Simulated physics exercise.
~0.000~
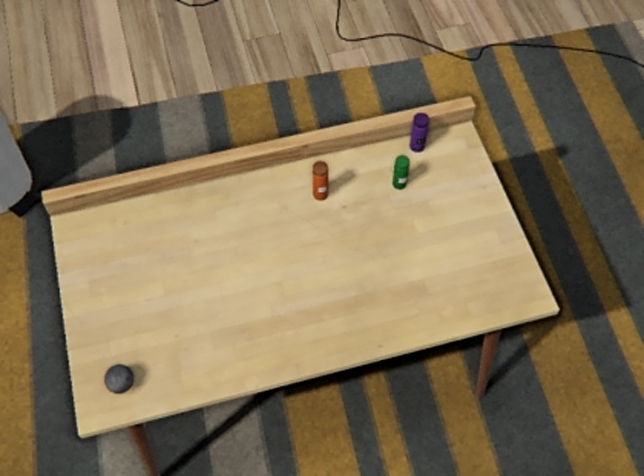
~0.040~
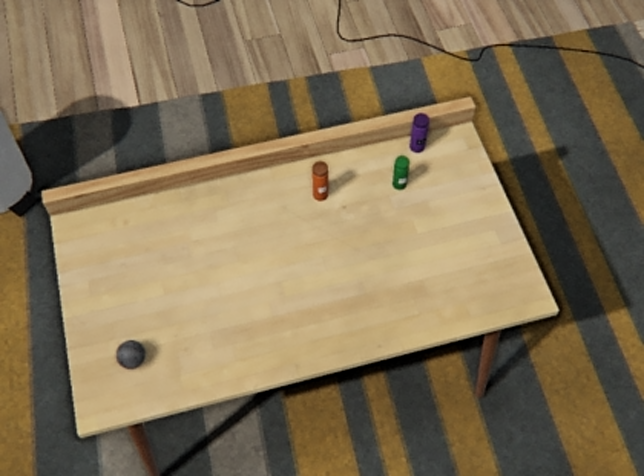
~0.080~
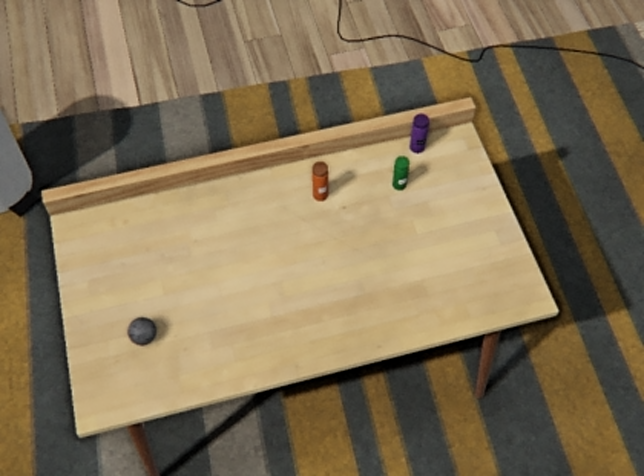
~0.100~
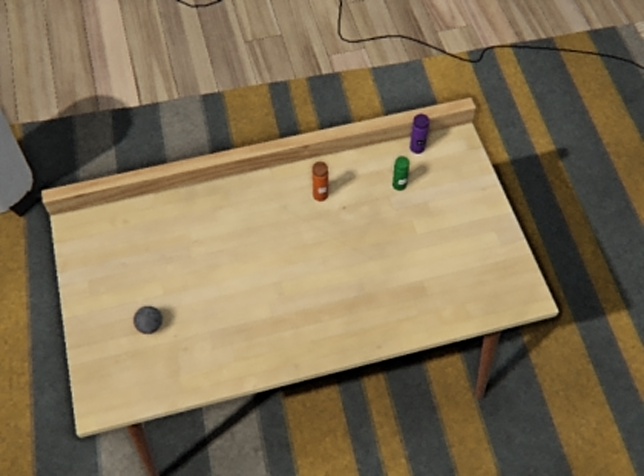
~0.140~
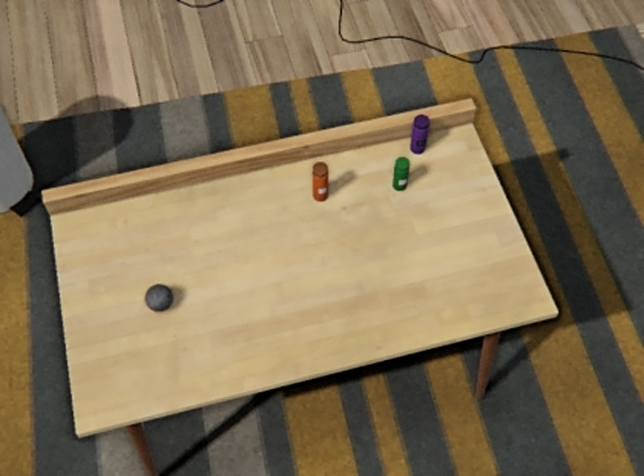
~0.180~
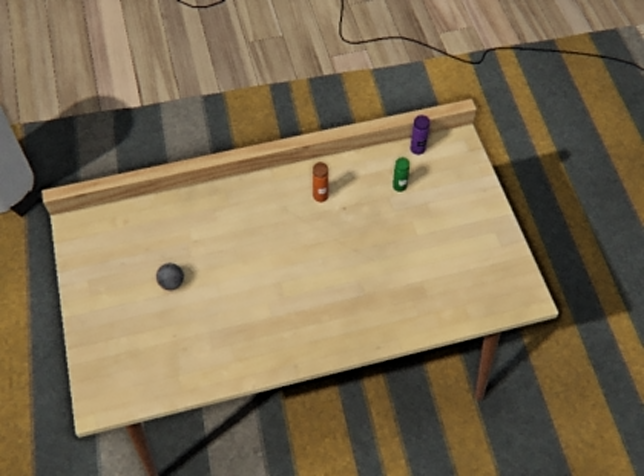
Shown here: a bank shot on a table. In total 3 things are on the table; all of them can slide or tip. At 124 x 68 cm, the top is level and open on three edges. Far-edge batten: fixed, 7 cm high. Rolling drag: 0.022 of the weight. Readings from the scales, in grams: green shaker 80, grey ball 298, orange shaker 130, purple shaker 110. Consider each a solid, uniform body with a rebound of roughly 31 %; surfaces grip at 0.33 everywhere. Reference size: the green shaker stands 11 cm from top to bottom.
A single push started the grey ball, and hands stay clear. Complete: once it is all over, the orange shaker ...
... has toppled.
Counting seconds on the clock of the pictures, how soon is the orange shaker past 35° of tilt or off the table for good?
It happens at about 0.9 s.
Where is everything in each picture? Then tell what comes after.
Grey ball (119, 379); orange shaker (321, 181), in the first picture.
Grey ball (131, 355); green shaker (401, 173), in the second picture.
Grey ball (142, 331); green shaker (401, 173), in the third picture.
Grey ball (148, 320); green shaker (401, 174), in the fourth picture.
Grey ball (159, 298); green shaker (401, 174), in the fifth picture.
Grey ball (170, 277); orange shaker (321, 183), in the sixth picture.
After 0.48 s, grey ball near (248, 187).
After 0.98 s, grey ball near (337, 178); orange shaker 58° off upright near (366, 194).
In the end (2.5 s), toppled on the table, orange shaker; the other 2 under 4 cm from the start. At the end, from the last picture's camera, orange shaker near (380, 205).
